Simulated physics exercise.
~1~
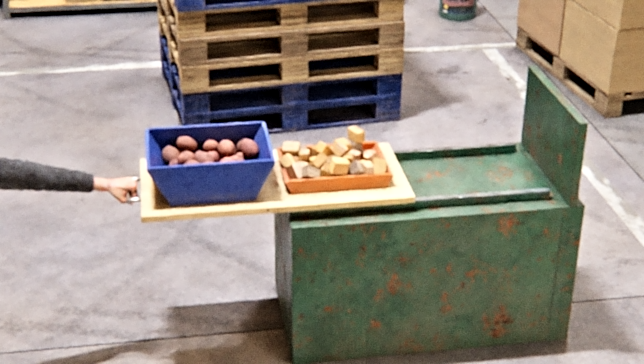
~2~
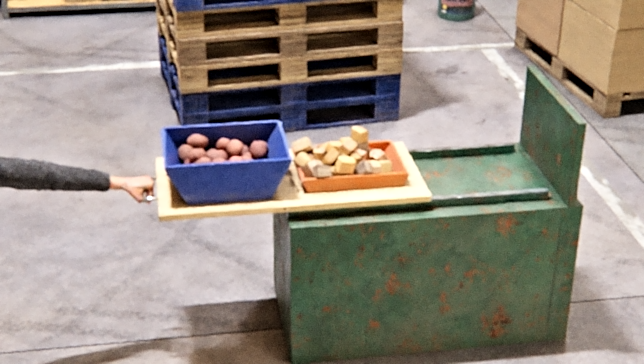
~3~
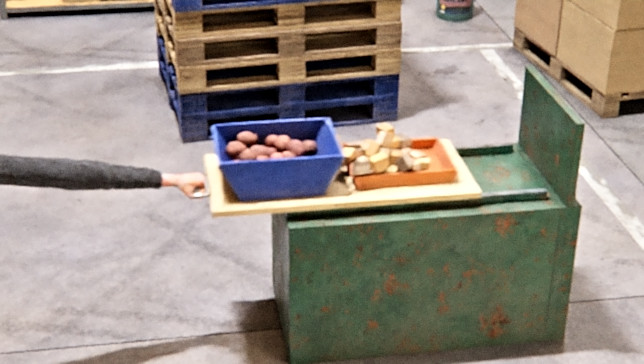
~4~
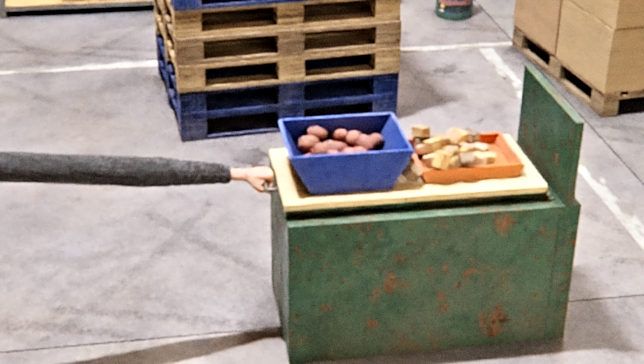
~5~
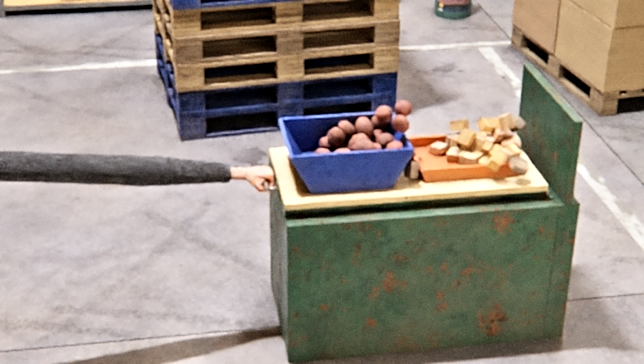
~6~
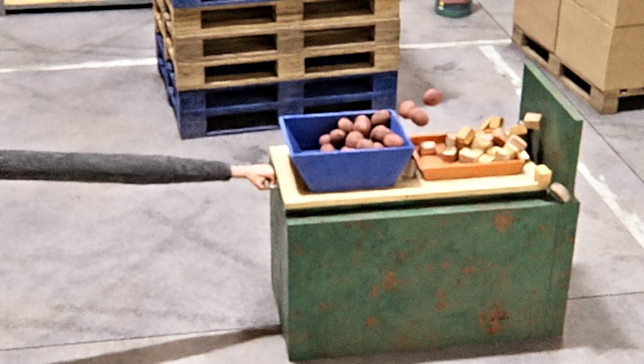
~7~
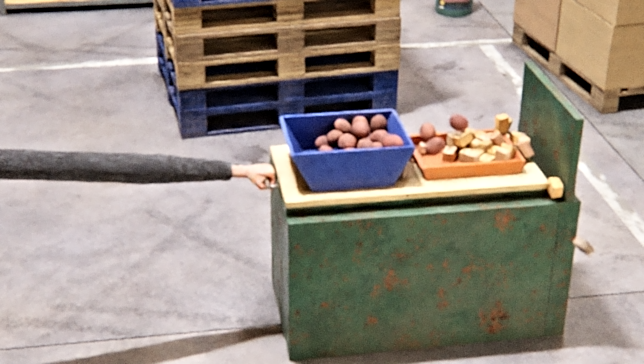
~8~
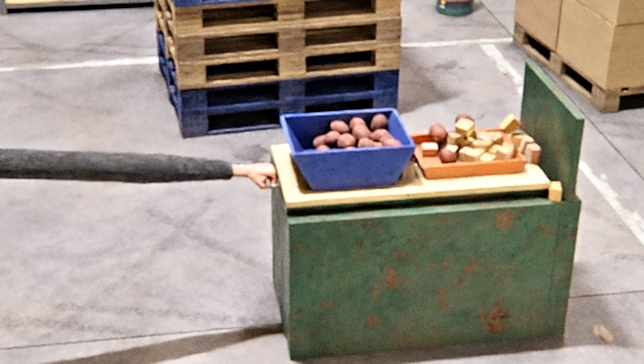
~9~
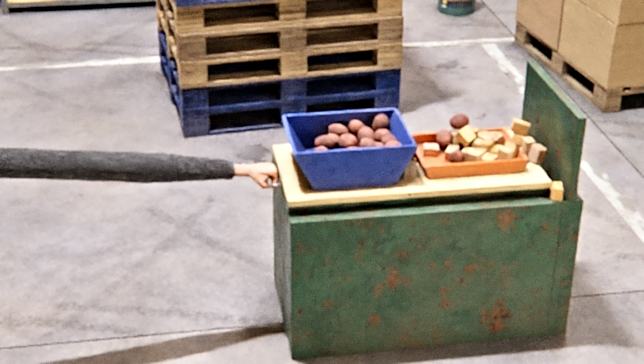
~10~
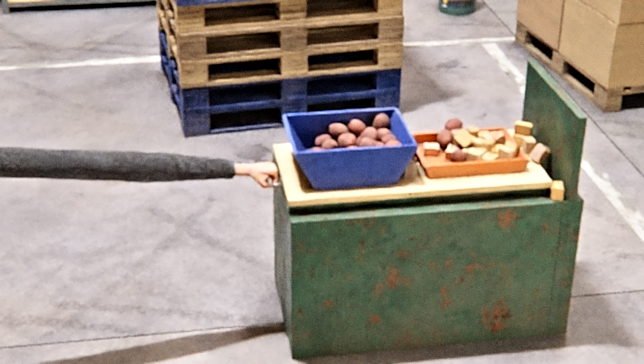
On a concrete warehouse floor, near stacked pallets and cardboard boxes, a hand pushes a pale wooden shelf rightward across a worn green cabinet. A blue basket of red potatoes and a shallow orange basket of timber offcuts ride on it. The shelf stops abruptly in line with the cabinet, and the loads surge toward the raised back panel. A few potatoes fly out of the blue basket and land among the offcuts, while several wood pieces spill over the far end. One offcut drops to the floor, and the rest settle, with most offcuts still in the orange basket.
